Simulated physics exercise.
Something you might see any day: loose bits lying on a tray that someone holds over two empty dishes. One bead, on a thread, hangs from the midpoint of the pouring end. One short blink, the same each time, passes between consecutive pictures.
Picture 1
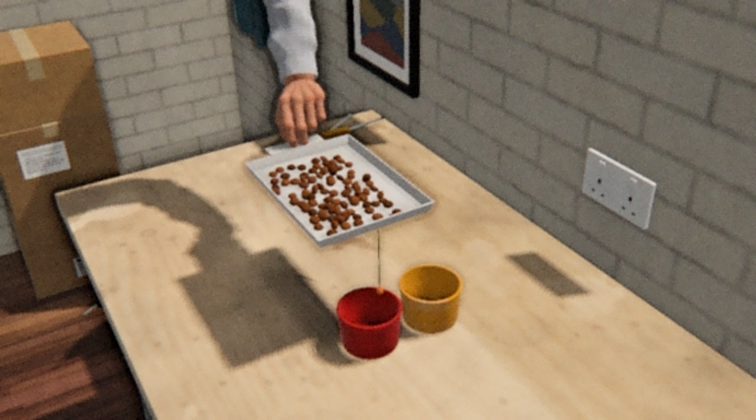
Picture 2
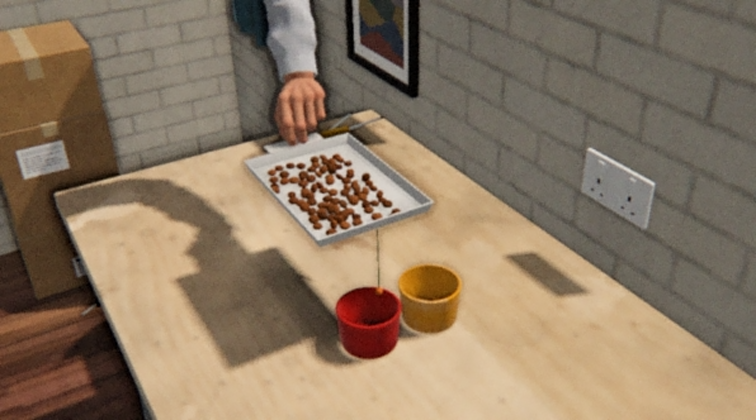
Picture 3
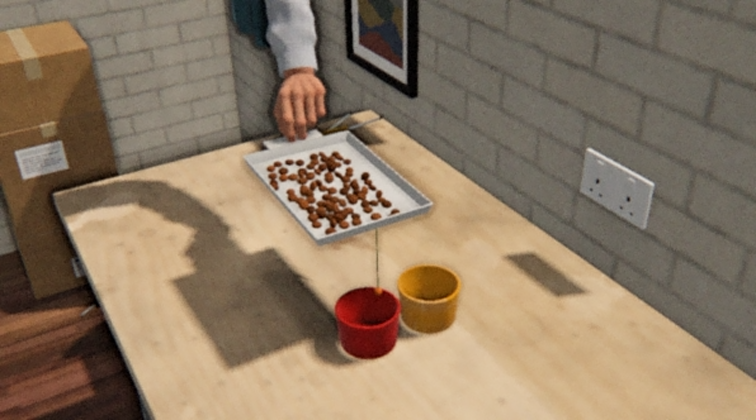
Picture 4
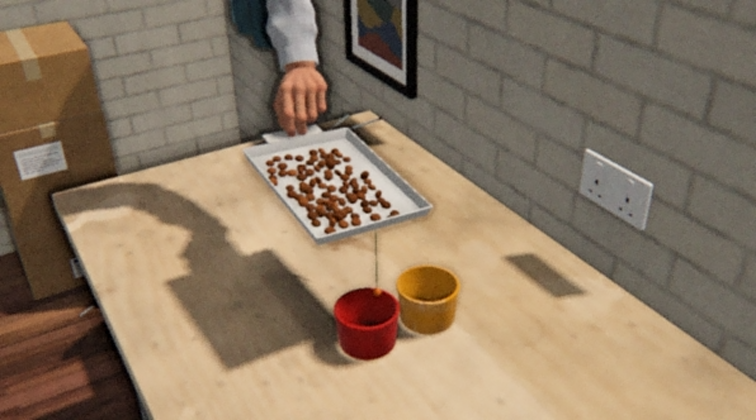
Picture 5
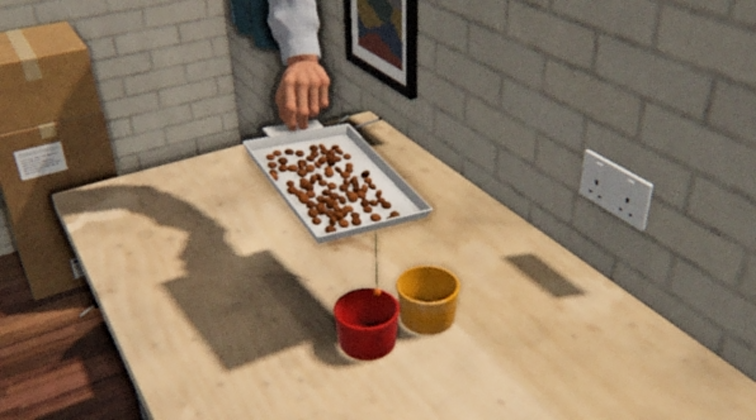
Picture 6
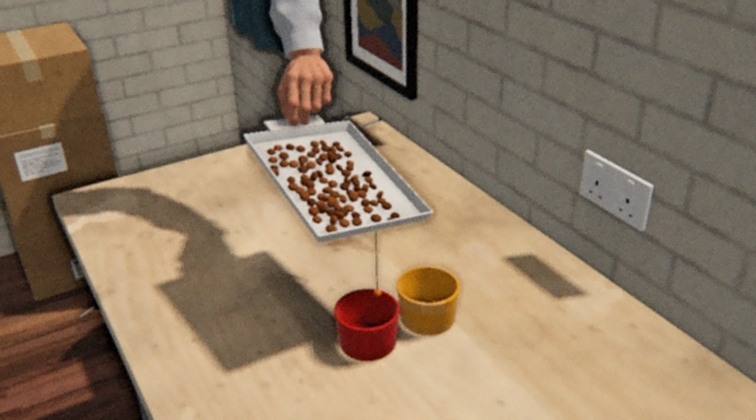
A hand held a white tray of small brown pieces above a red dish and a yellow dish on a wooden table, then tilted it slightly, its right front corner dipping a little.
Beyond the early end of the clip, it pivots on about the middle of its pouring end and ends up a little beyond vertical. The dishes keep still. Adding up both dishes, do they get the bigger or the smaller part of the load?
They get the bigger part.
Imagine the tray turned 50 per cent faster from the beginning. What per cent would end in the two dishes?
Roughly 90 percent.
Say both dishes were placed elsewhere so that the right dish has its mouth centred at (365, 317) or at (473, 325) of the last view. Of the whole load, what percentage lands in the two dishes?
0 %, then 0 %.
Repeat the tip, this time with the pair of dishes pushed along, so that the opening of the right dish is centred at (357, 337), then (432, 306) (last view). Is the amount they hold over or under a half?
For the earlier try a smaller portion is kept, for the later one a smaller portion.
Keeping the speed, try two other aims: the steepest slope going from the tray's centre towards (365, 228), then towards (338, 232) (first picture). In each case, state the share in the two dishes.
10 % and 20 %.
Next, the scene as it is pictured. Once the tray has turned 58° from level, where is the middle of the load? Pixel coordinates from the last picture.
About (394, 197).
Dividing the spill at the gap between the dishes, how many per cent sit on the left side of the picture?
Close to 20 per cent.
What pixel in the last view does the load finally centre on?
Around (429, 310).
Just after the last frame, tray tipped steeply; almost all on the tray; about a tenth in the air.
A moment on, tray tipped right over; just a few on the tray; the larger part in the right dish; about a tenth outside both; just a few in the air.
Further on, tray tipped past a quarter turn; the larger part in the right dish; about a tenth outside both.
When it is over, tray tipped past a quarter turn; not one in the left dish; the larger part in the right dish; about a tenth outside both.
